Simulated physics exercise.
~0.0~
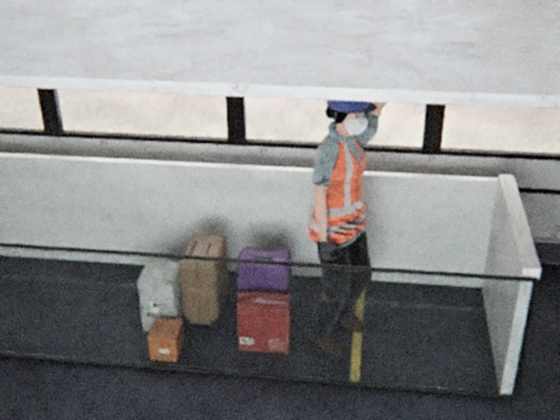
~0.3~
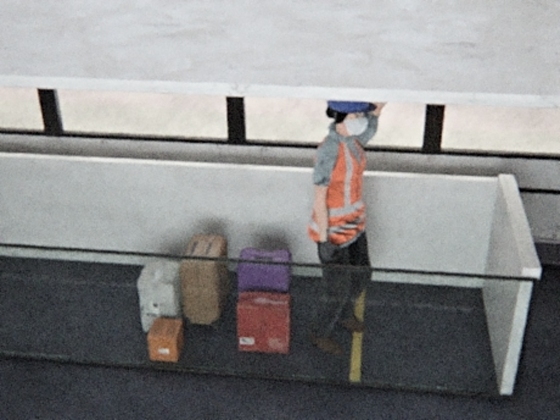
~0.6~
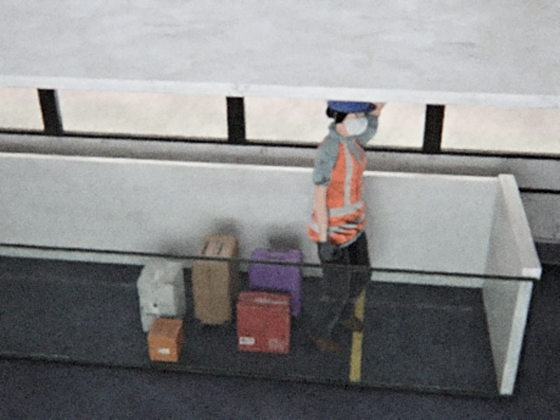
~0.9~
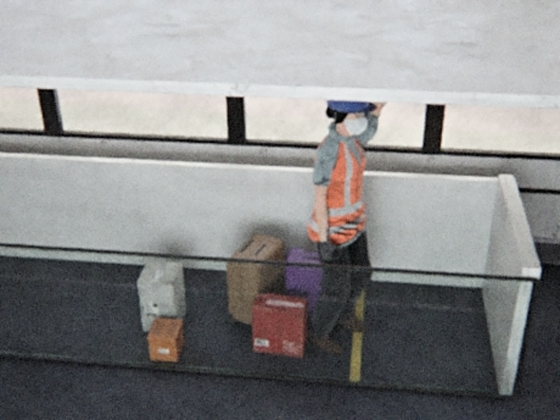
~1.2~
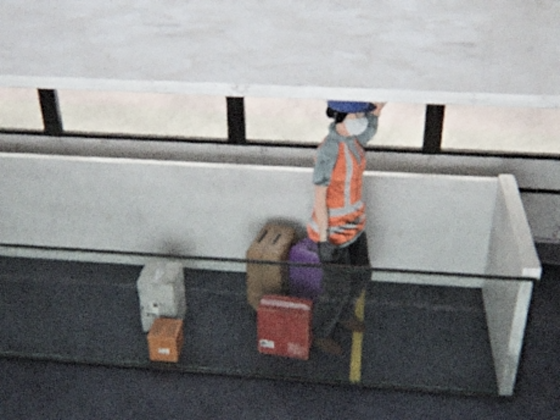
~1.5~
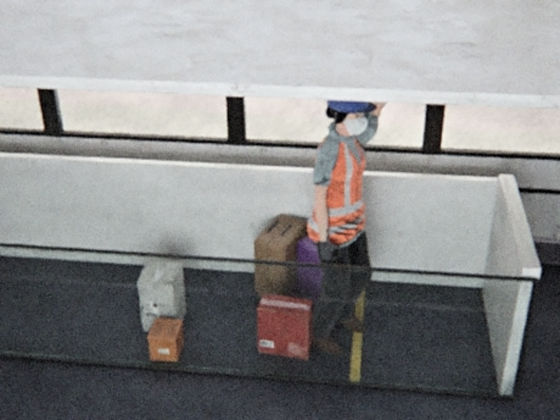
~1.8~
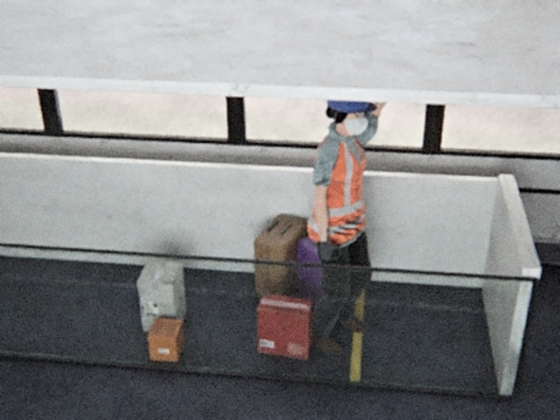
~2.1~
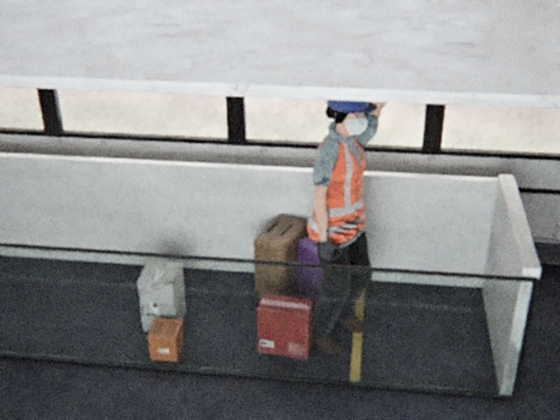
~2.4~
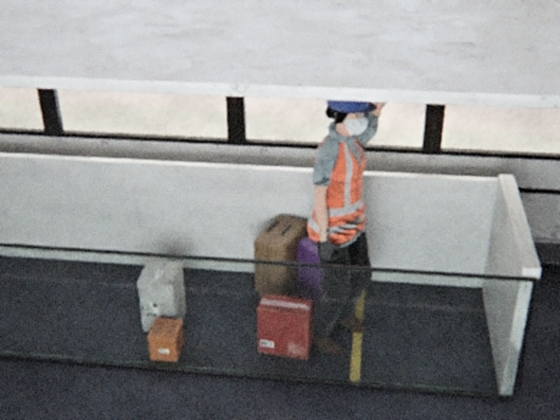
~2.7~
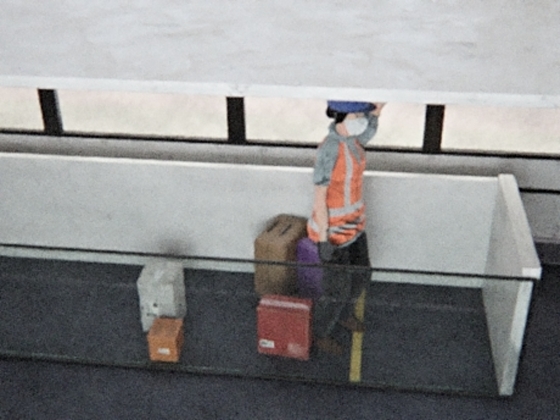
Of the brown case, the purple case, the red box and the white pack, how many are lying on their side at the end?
None of them are lying on their side. The brown case, the purple case, the red box and the white pack all still stand upright.
